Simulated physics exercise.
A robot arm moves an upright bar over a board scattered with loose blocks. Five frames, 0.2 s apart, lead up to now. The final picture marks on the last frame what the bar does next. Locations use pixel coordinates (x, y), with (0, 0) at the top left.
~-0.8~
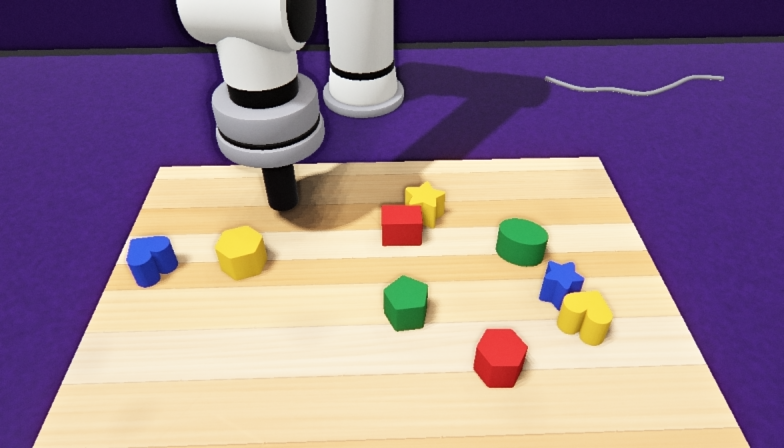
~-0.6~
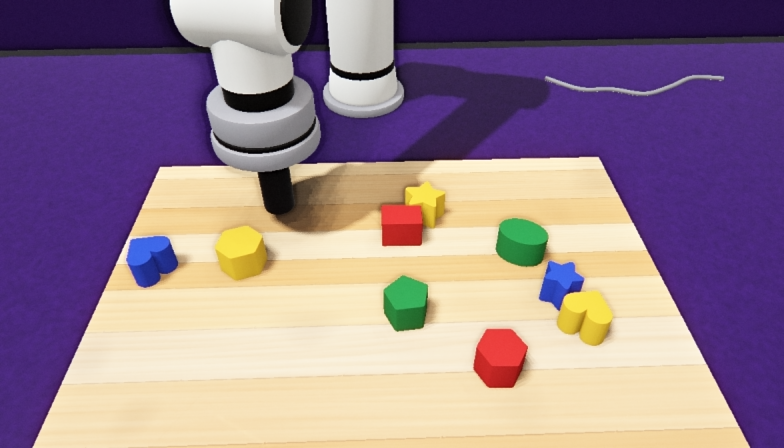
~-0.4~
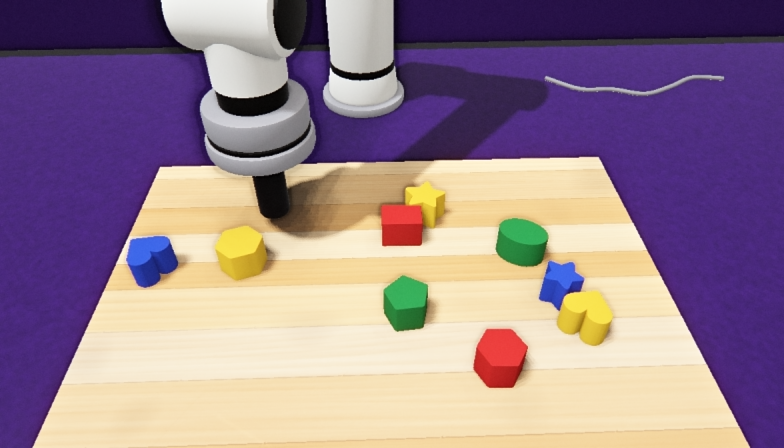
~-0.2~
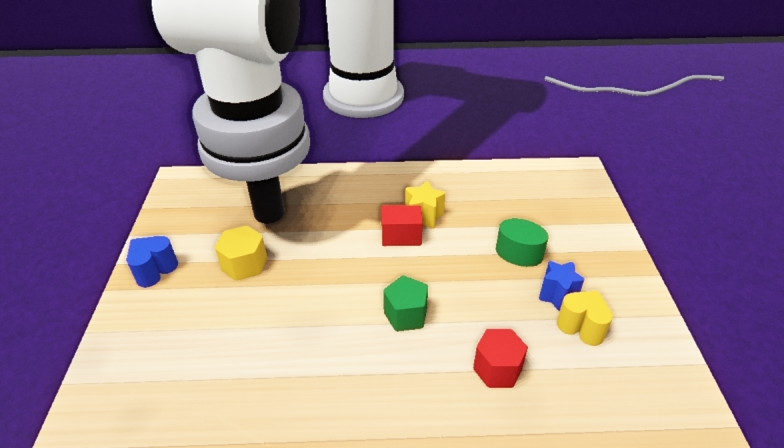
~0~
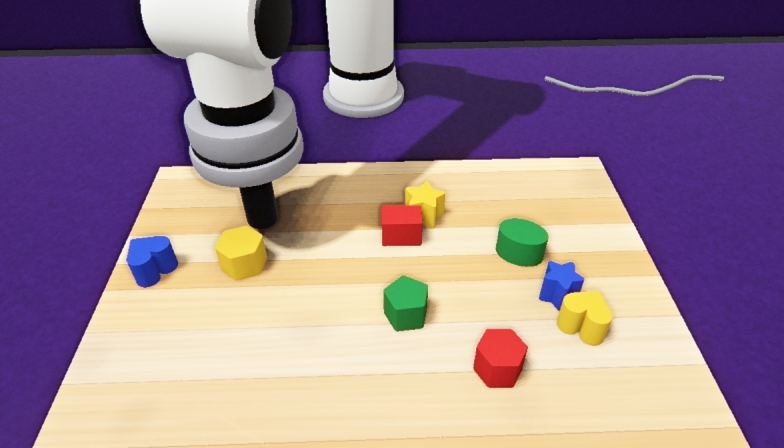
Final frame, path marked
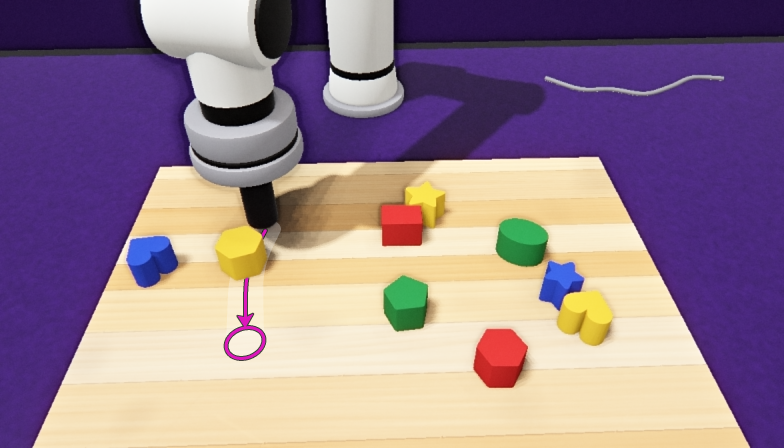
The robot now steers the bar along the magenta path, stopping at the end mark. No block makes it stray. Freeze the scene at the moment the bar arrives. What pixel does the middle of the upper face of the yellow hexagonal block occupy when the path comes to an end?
Its top middle is near (194, 313).
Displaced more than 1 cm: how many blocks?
I think only one will be displaced.
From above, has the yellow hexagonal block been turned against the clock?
No.
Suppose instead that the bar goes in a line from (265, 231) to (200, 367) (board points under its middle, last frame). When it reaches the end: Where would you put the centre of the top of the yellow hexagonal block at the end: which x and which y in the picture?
The answer is (144, 349).
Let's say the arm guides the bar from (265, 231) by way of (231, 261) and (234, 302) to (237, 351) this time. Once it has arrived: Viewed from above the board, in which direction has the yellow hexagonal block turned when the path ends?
It turns round anticlockwise.
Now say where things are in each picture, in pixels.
The first picture shows lower end of the bar at (284, 203), tops of blocks, blue heart block at (145, 248), yellow hexagonal block at (239, 241).
The second picture shows bar at (280, 206), blocks as before.
The third picture shows bar at (275, 210), blocks as before.
The fourth picture shows bar at (270, 215), blocks as before.
The fifth picture shows bar at (263, 220), blue heart block at (145, 248), yellow hexagonal block at (239, 241).
The drawn path runs from (265, 231) over (246, 281) to (245, 343).
The first path, step by step. One third of the way, bar at (247, 254); yellow hexagonal block at (222, 270).
Two thirds of the way, bar at (243, 291); yellow hexagonal block at (201, 301), turned 50° clockwise.
At the end, bar at (242, 333); blue heart block not moved; yellow hexagonal block at (194, 314), turned 95° clockwise.
